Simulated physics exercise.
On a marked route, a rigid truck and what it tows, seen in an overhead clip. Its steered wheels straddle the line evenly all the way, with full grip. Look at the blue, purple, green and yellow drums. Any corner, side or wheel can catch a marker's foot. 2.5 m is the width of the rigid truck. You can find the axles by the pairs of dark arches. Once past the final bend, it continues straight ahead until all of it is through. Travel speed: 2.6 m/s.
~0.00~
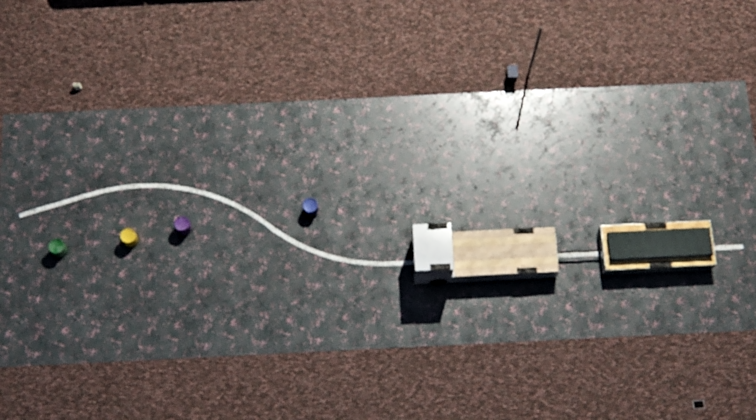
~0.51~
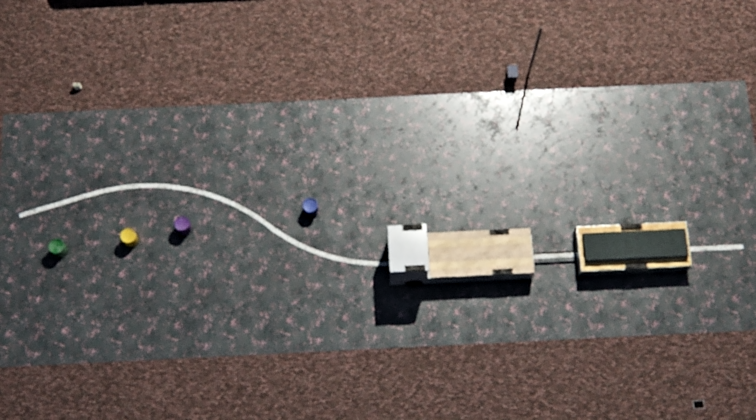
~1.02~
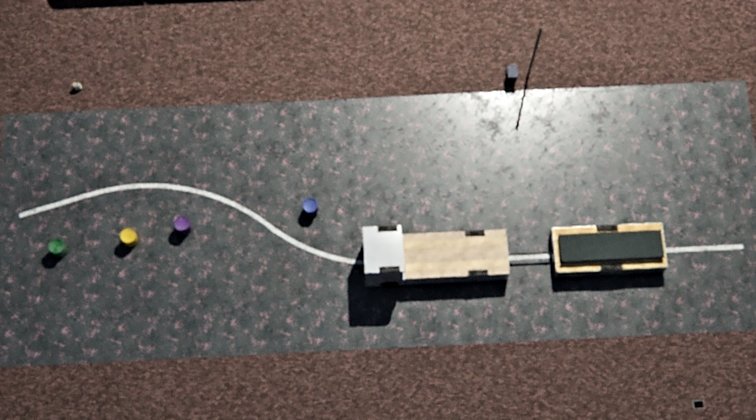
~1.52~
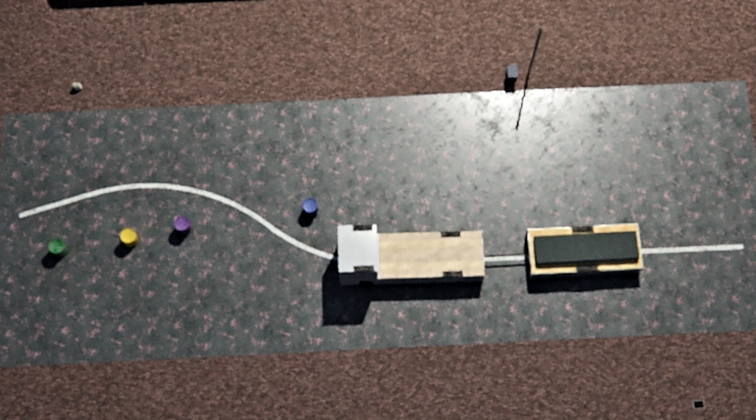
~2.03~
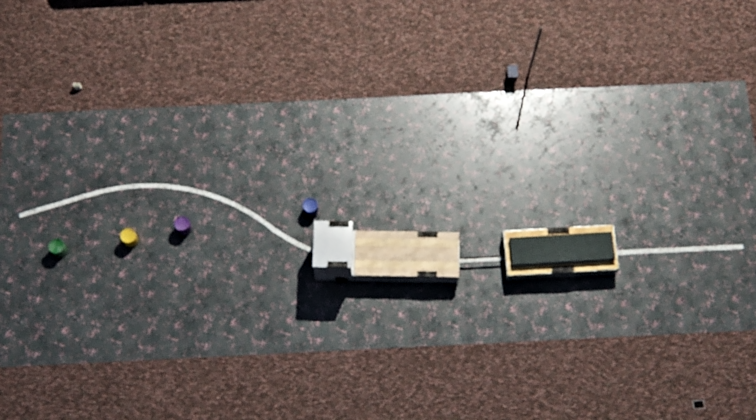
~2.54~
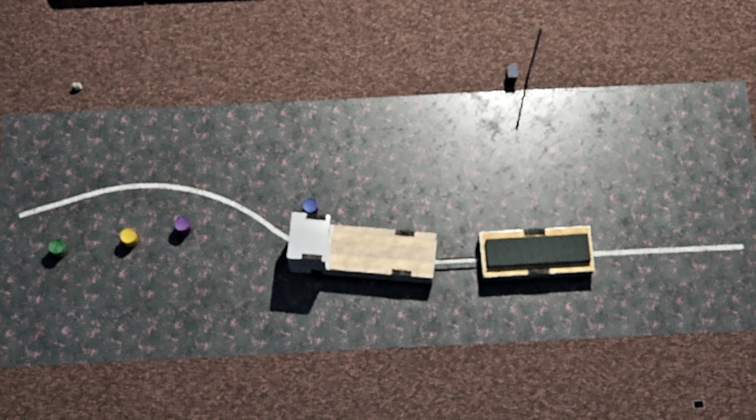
A dark grey paved strip crossed by a curving white line, with reddish-brown ground above and below, is seen from directly overhead by a still camera. A truck with a white cab and tan bed tows a dark-topped, yellow-edged trailer on the right, while green, yellow, purple and blue drums stand to the left. The truck rolls steadily leftward along the line, then angles slightly upward beside the blue drum, the trailer following.
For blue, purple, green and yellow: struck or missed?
In the end blue gets bumped. Purple gets bumped. Green is avoided. Yellow is avoided.
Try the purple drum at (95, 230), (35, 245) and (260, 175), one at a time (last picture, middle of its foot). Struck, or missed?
Results in order - collision, collision, no collision.
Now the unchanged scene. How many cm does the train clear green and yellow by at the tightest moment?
To spare - green: 20, yellow: 20.
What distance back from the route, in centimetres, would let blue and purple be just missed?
For blue around 80, for purple around 40.
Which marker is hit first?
First one: Blue.
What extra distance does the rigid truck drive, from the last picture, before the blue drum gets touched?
Roughly 2.5 metres more.
After 3.6 s, the last axle is at (490, 253) of the last picture, on the line; the rigid truck has hit blue.
After 9.0 s, the last axle is at (244, 205) of the last picture, 5 cm off the line; the trailer has hit purple.
After 11.6 s, the last axle is at (124, 202) of the last picture, 125 cm off the line; yellow has been passed with 20 cm to spare.
After 13.2 s, the last axle is at (49, 212) of the last picture, 75 cm off the line; green has been passed with 25 cm to spare.
After 15.1 s, the last axle is out of the picture, 30 cm off the line; 2 of 4 struck in all.
